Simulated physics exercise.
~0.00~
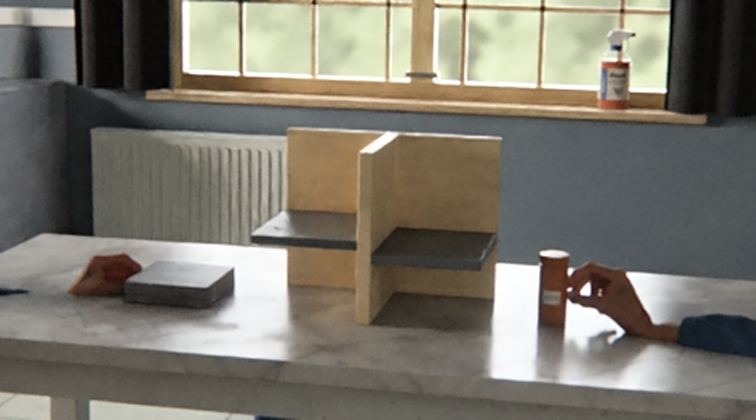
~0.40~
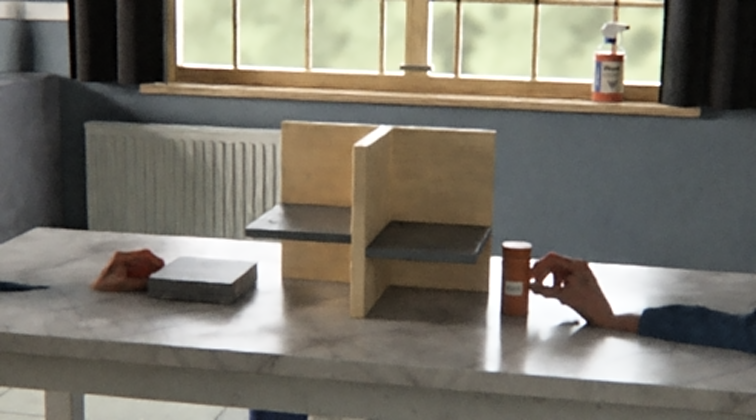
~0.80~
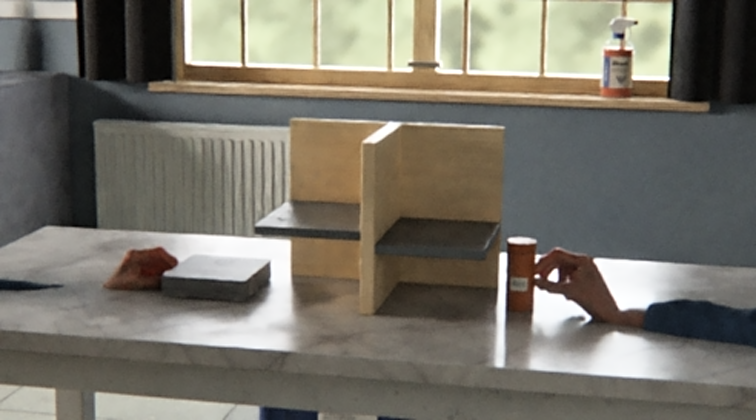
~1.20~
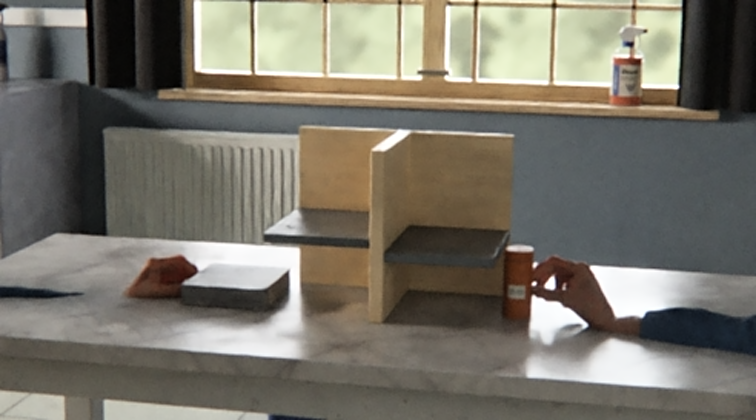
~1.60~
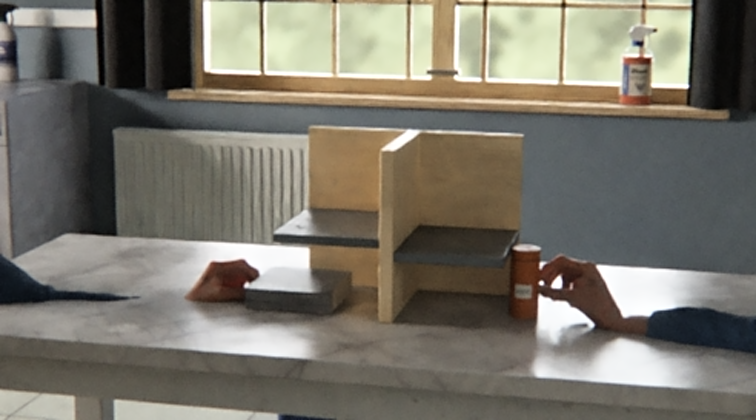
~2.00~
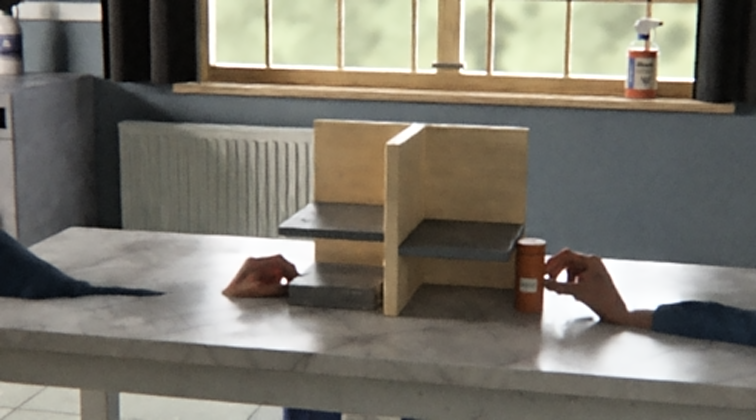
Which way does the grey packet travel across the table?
The grey packet moves to the right, pushed by the hand on the left side of the table.
A pale wooden rack with a low dark shelf on each side stands on a marbled table, seen from the front by a slightly swaying camera, with a window and radiator behind. A hand at the left holds a flat grey packet, and a hand at the right holds an upright orange shaker. The hands push both inward toward the openings. The shaker stops at the right shelf's edge, too tall to pass. The packet keeps sliding and ends under the left shelf, the hand still behind it.
